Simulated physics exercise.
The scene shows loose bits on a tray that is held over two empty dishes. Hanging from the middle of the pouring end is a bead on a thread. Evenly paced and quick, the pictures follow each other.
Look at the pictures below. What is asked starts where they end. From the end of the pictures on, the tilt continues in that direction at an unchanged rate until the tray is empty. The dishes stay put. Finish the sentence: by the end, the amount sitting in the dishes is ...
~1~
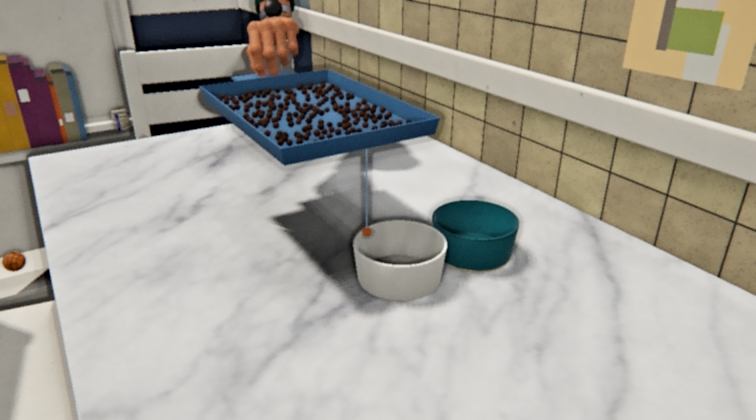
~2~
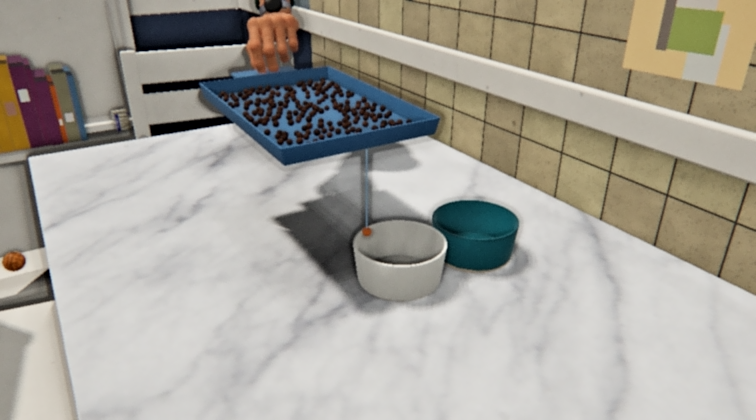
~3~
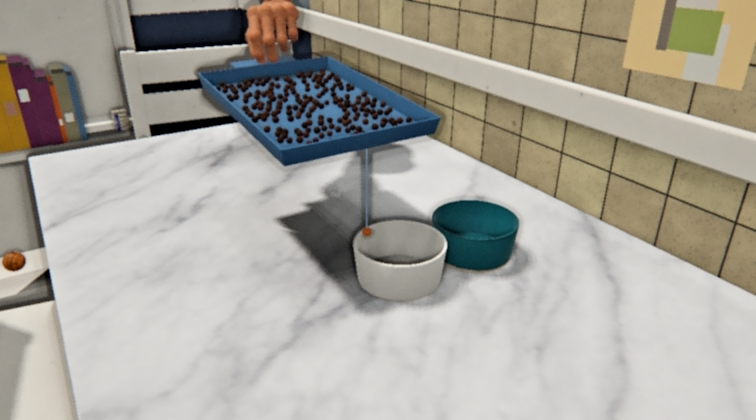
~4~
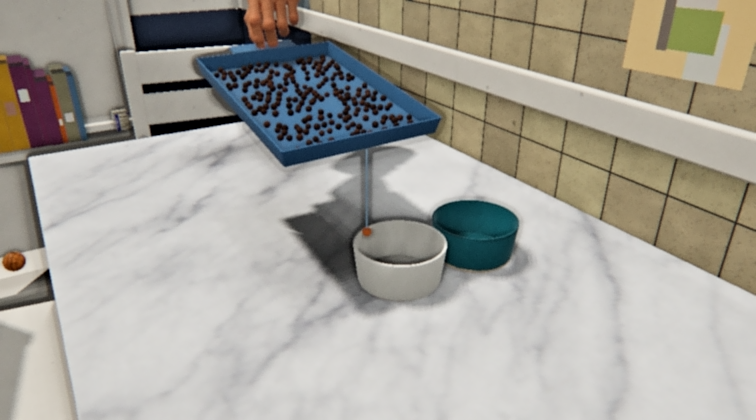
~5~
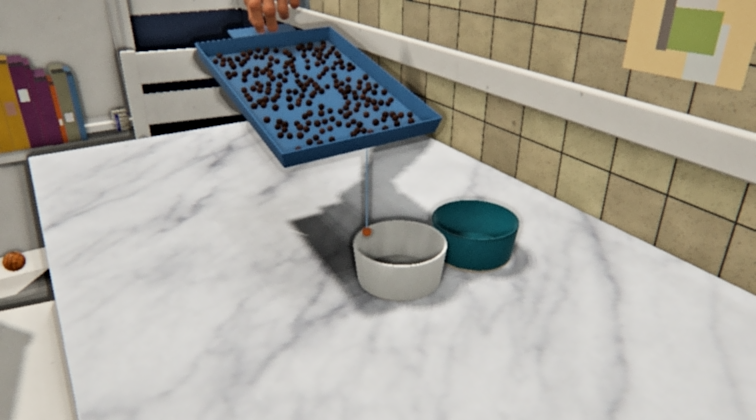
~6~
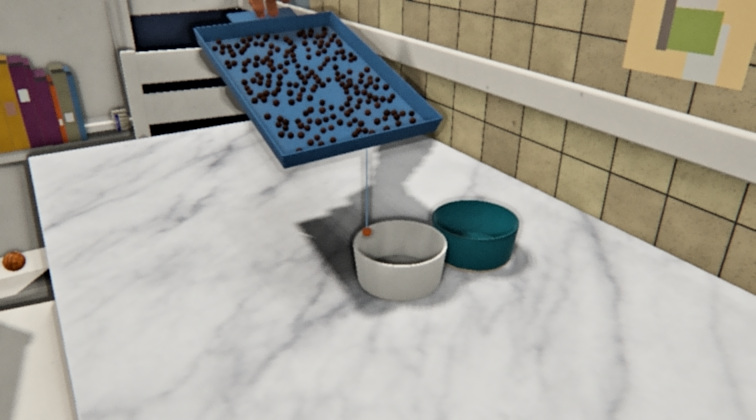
... less than a third of what the tray held.
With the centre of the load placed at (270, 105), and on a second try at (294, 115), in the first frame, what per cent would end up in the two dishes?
Roughly 10 and 10 percent, in that order.
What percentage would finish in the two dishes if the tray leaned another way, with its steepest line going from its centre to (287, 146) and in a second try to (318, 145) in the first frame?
I'd say some 0 in a hundred at first, then 0 in a hundred.
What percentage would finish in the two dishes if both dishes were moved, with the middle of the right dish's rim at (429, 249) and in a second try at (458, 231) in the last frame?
Roughly 100% the first time and 50% the second time.
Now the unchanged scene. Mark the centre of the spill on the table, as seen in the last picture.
Centre: Close to (354, 336).
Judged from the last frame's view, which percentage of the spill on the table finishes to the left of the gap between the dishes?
Looks like close to 80 per cent of it.
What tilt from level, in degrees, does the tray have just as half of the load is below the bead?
Angle reached: About 115°.
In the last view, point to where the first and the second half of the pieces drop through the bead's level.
First half (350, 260); second half (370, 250).
Soon after the last picture, tray tipped steeply; most on the tray; a stray few in the left dish; a stray few outside both; a small part in the air.
A little later, tray tipped past a quarter turn; most on the tray; a stray few in the left dish; about a quarter outside both; a small part in the air.
Later still, tray tipped past a quarter turn; about a quarter in the left dish; most outside both.
At rest, tray tipped past a quarter turn; about a quarter in the left dish; none in the right dish; most outside both.
